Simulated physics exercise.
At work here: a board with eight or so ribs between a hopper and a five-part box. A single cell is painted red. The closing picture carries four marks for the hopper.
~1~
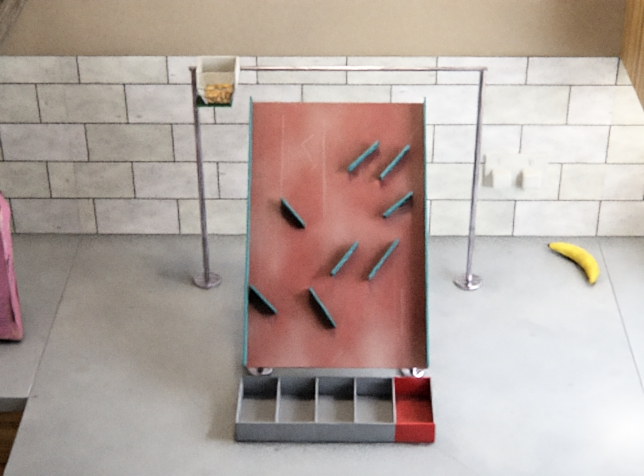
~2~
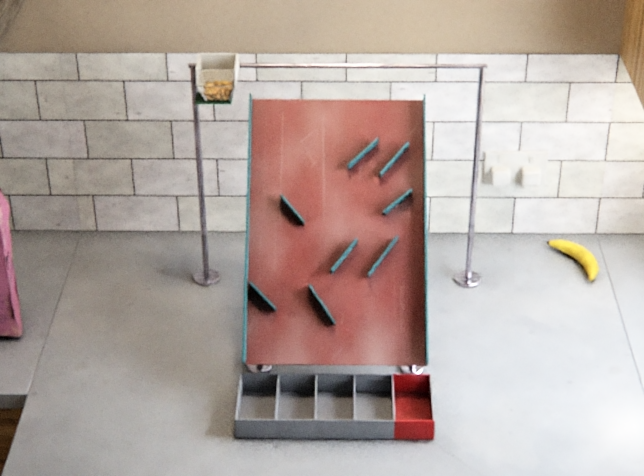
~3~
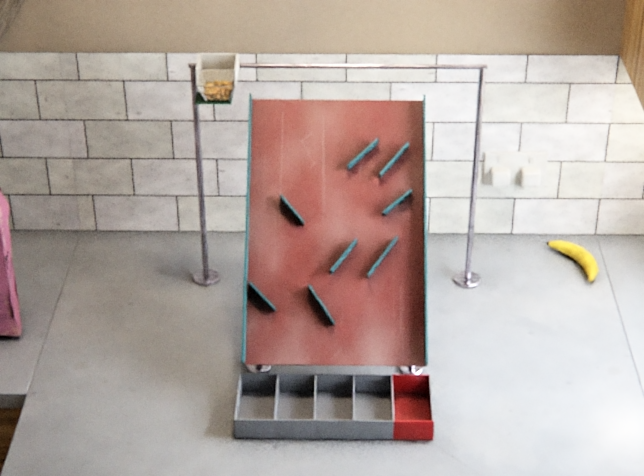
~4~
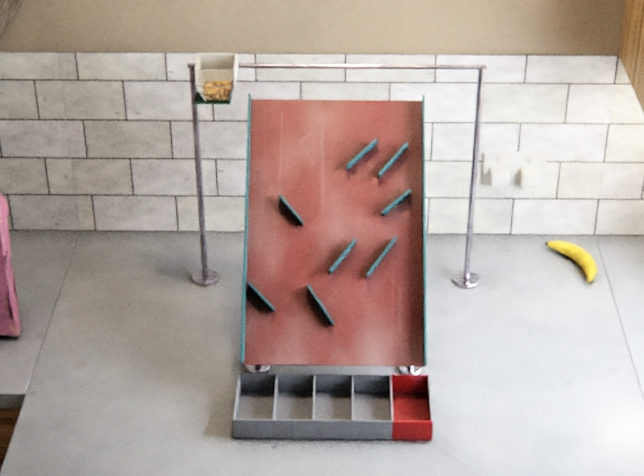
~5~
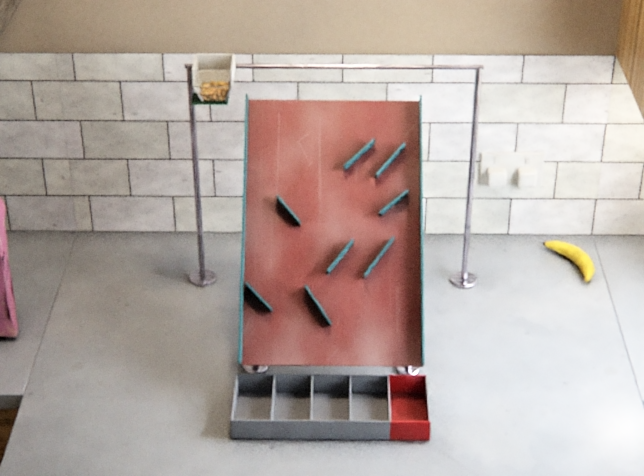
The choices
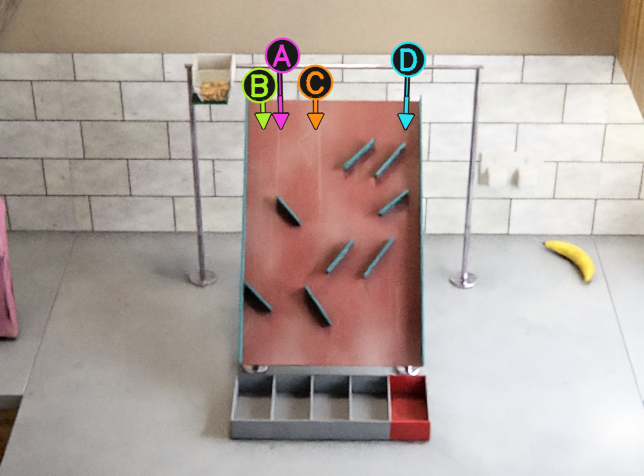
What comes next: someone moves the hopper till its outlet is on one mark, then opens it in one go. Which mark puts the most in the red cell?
D beats the others.
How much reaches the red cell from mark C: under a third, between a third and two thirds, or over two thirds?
Under a third.
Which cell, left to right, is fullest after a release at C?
It is the fourth one.
On the marked copy, mark A meets the board at (280, 123); mark B meets the board at (263, 123); mark C meets the board at (315, 123); mark D meets the board at (405, 123).
For mark A, a stray few in the red cell, nearly all in other cells.
For mark B, none in the red cell, nearly all in other cells, a stray few outside the box.
For mark C, none in the red cell, all in other cells.
For mark D, about a third in the red cell, about half in other cells, a stray few outside the box.
